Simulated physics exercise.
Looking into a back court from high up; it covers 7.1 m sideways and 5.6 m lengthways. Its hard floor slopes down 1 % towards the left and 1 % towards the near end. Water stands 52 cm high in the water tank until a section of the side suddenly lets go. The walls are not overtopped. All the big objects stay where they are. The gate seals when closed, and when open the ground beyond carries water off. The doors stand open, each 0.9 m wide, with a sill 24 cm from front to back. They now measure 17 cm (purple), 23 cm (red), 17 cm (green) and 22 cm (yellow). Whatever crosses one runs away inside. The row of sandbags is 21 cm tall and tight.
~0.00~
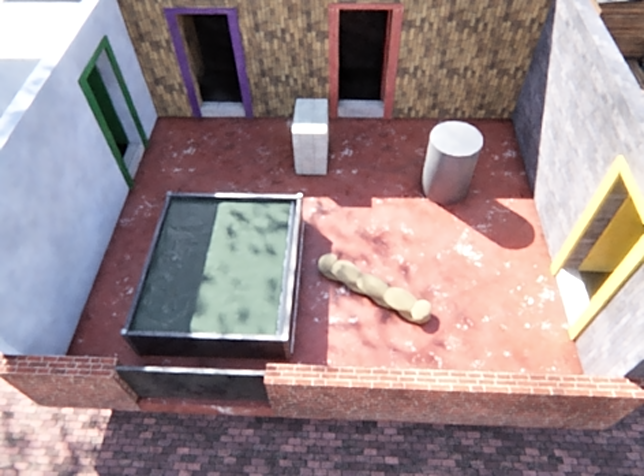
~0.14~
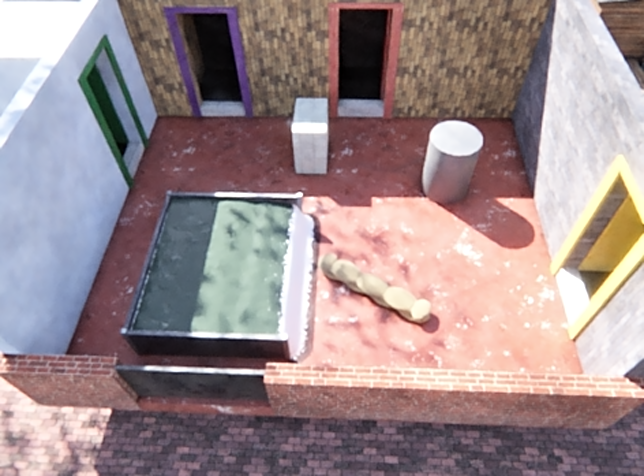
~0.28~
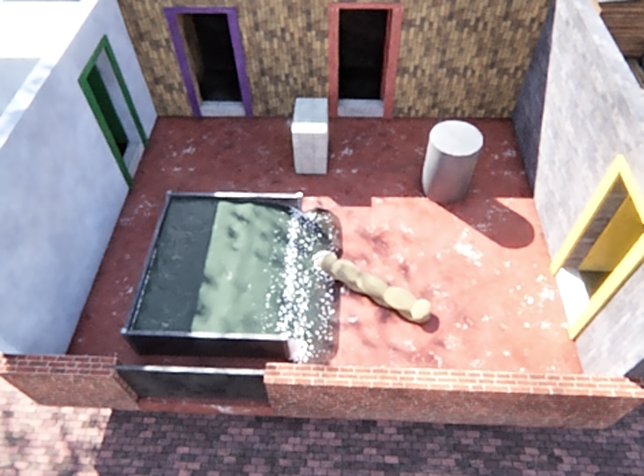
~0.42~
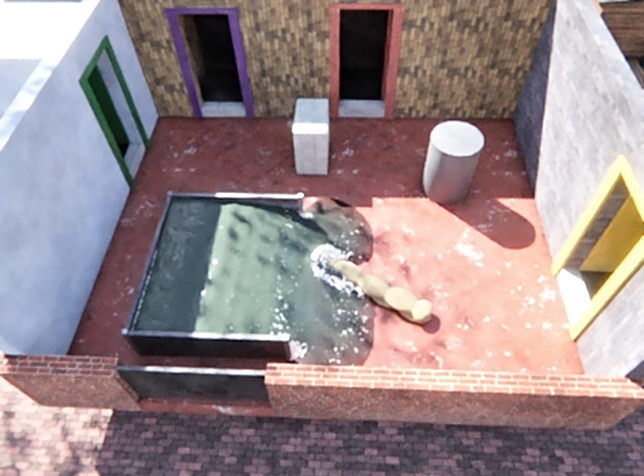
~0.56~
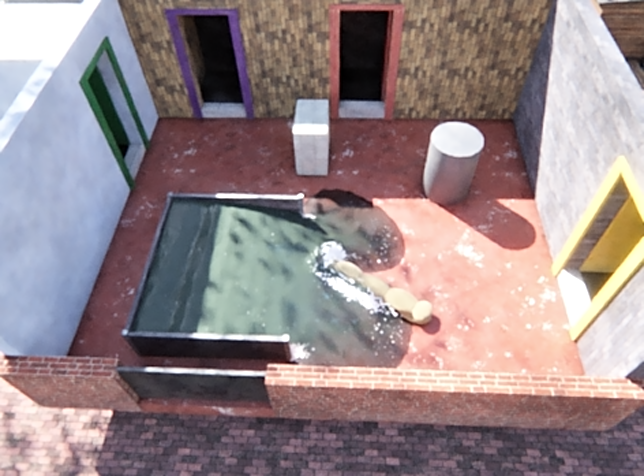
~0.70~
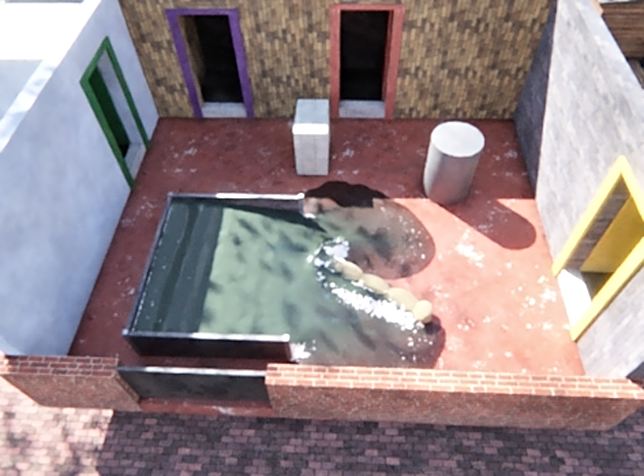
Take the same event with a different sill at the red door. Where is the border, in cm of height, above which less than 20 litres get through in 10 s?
It would have to be roughly 6 cm high.
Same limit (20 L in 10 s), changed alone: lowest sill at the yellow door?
About 16 cm at yellow.
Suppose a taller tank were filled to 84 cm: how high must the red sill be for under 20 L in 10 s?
Some 13.5 cm.
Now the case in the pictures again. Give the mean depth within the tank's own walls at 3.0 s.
About 16 cm.
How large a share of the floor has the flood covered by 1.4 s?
Near 35 per cent is wet.
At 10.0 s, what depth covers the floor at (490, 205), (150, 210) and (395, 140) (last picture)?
In that order: 6, 10 and 7 cm.
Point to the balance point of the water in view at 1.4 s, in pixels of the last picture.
Near (284, 286).
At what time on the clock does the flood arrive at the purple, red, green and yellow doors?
Purple 5.5 s, red 3.0 s, green 8.5 s, yellow 2.0 s.
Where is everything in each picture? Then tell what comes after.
In the first frame, the water tank at (222, 261) is whole and still, 52 cm deep; the red door at (363, 73) is dry.
In the second frame, the gap is at (293, 276), the front 0.3 m out at (305, 352); the back of the water tank holds 52 cm.
In the third frame, the front is at (331, 348), 0.6 m from the gap at (293, 277); 1.4 m2 of floor is wet, 52 cm left at the back.
In the fourth frame, the front is at (370, 301), 1.2 m from the gap at (294, 278); 2.6 m2 of floor is wet, 52 cm left at the back.
In the fifth frame, water pours out at (294, 279) and has run 1.6 m, to (405, 332); about 6 cm deep outside, 52 cm at the back.
In the sixth frame, the gap is at (295, 278), the front 2.1 m out at (436, 345); the back of the water tank holds 48 cm; the red door at (364, 74), 4.0 m from the gap, is still 2.0 m from the nearest water.
After 1.4 s water covers 35 % of the floor, deepest (33 cm) near (316, 267); it has not reached the red door.
After 3.0 s water covers 55 % of the floor, deepest (32 cm) near (581, 374); it has not reached the red door.
After 10.0 s water covers 95 % of the floor, deepest (12 cm) near (132, 188); 8 cm at the red door, 0 litres in over its 23 cm sill.
At the red door as built, the water arrived by 3.1 s and peaked near 11 cm at 6.0 s.
With a sill of 4.5 cm, 35 litres would have come in within the 10 s; with 6.5 cm, 14 litres. So under 20 litres takes about 6 cm.
